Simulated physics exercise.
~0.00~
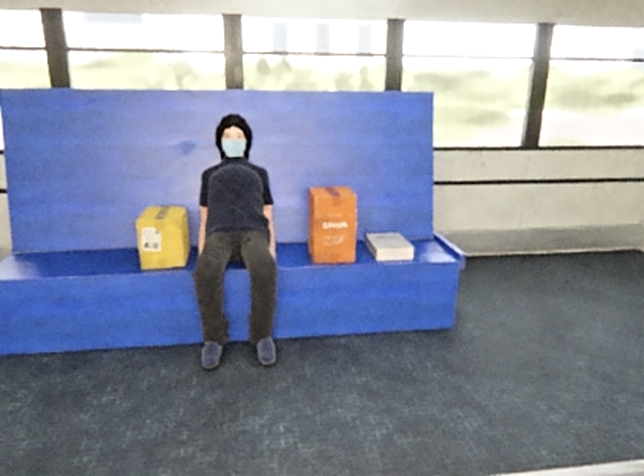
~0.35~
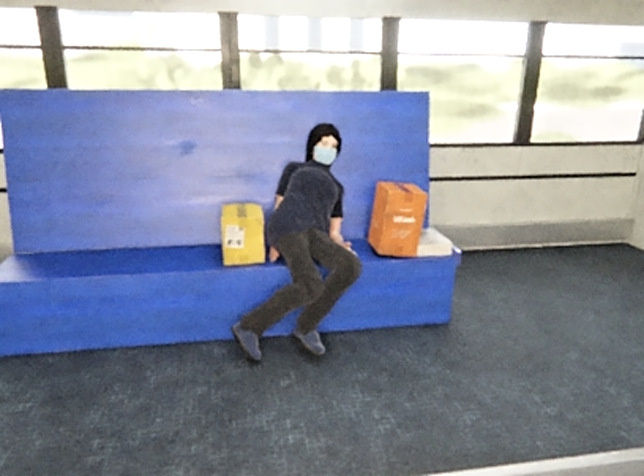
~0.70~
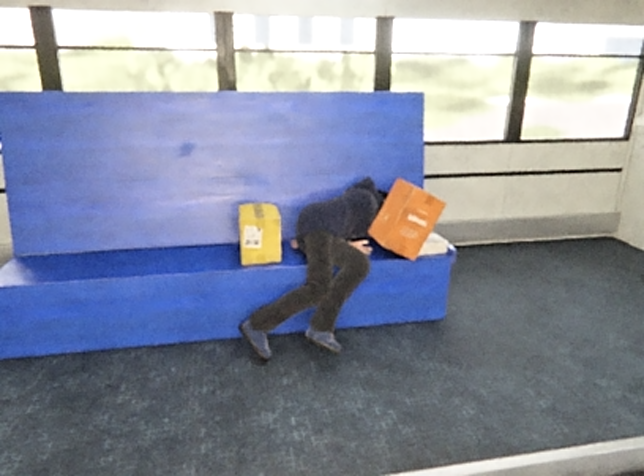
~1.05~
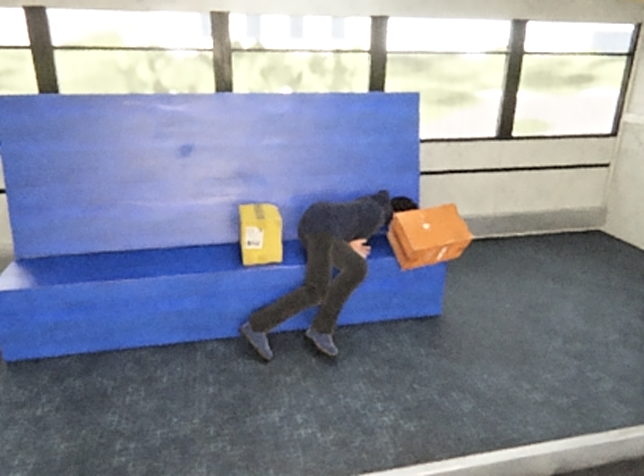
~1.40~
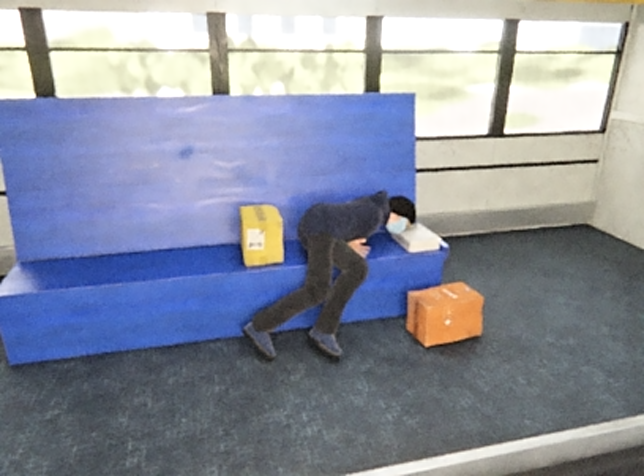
A commuter in dark clothes, a black head covering and a pale blue face mask sits slumped on a long blue bench in a rail car, seen from the front as the view drifts slightly. A yellow holdall stands to the left, with an upright orange pack and a flat white folder to the right. The commuter slides right and tips over sideways, while the yellow holdall shifts right too. The orange pack leans, then topples over the bench end and lands on its side on the dark floor. The commuter stays slumped on the seat, head by the white folder, with the holdall still upright.
